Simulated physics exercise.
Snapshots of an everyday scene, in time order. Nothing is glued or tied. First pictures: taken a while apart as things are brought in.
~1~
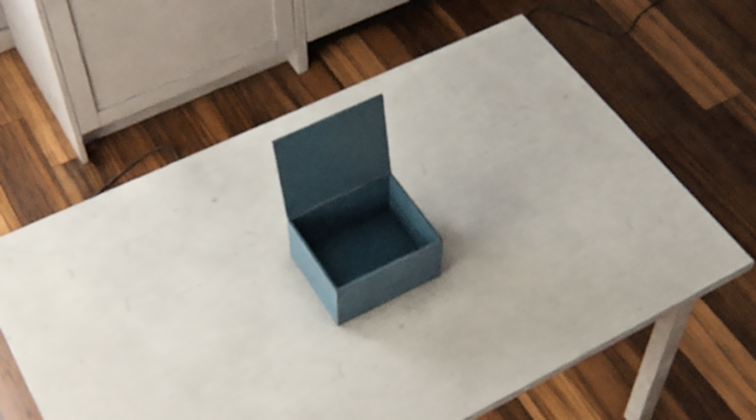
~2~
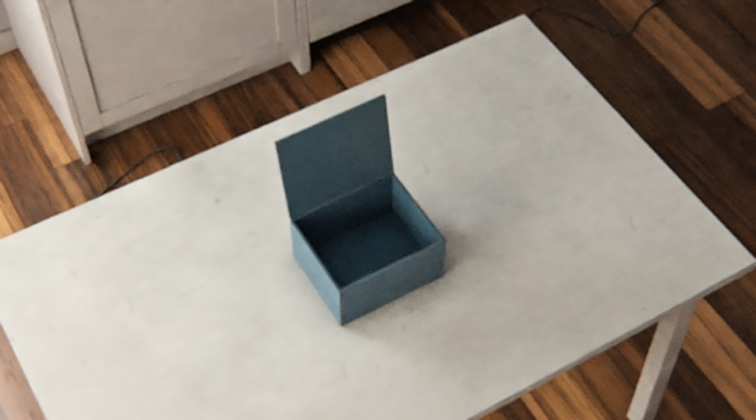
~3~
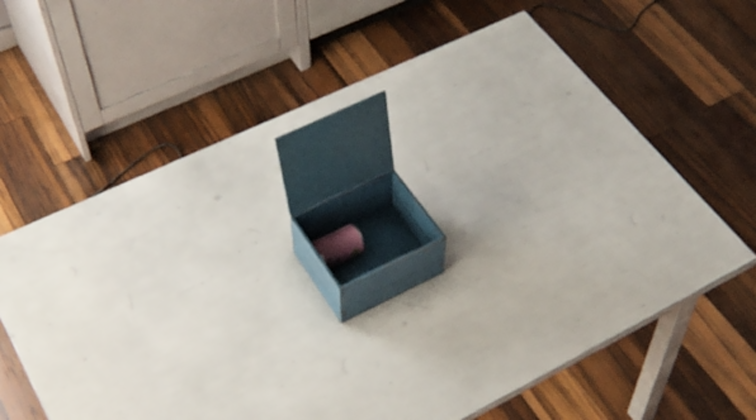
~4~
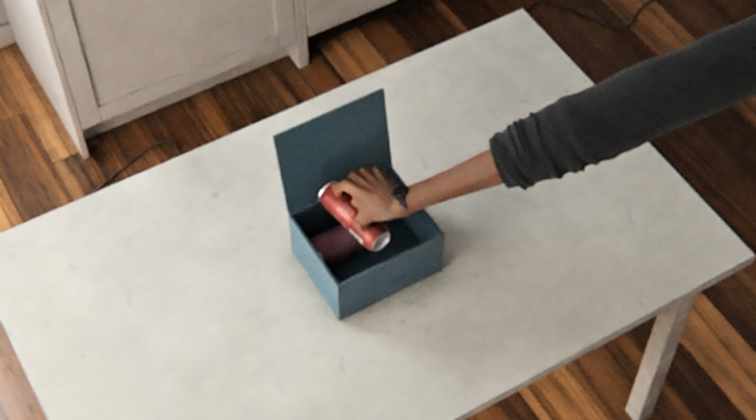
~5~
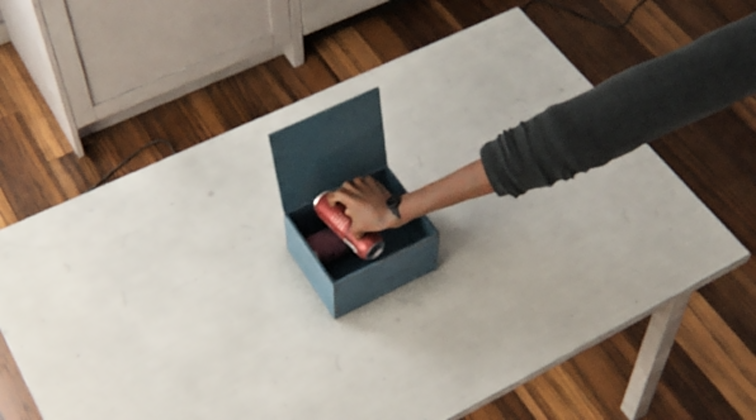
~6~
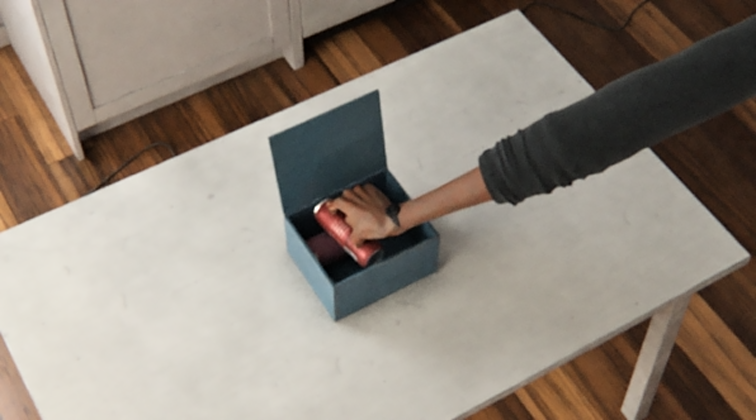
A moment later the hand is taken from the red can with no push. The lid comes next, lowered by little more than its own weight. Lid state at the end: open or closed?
Open.
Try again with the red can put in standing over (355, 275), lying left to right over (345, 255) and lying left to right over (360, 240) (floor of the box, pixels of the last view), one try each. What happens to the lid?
Try 1: Lid stays raised; try 2: Lid goes down; try 3: Lid goes down.
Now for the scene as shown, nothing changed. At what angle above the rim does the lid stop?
I'd say roughly 16 degrees above the rim.
Then, 1.10 s past the last view, lid starting down; red can displaced about its own width near (332, 254); pink tin displaced a little.
Then, 1.70 s past the last view, lid 49° above the rim; red can displaced about its own width near (331, 254); pink tin displaced a little.
Finally, lid 17° above the rim; moved from the start, red can; pink tin still in place. Final places as the last picture's camera would see them, red can near (333, 259).
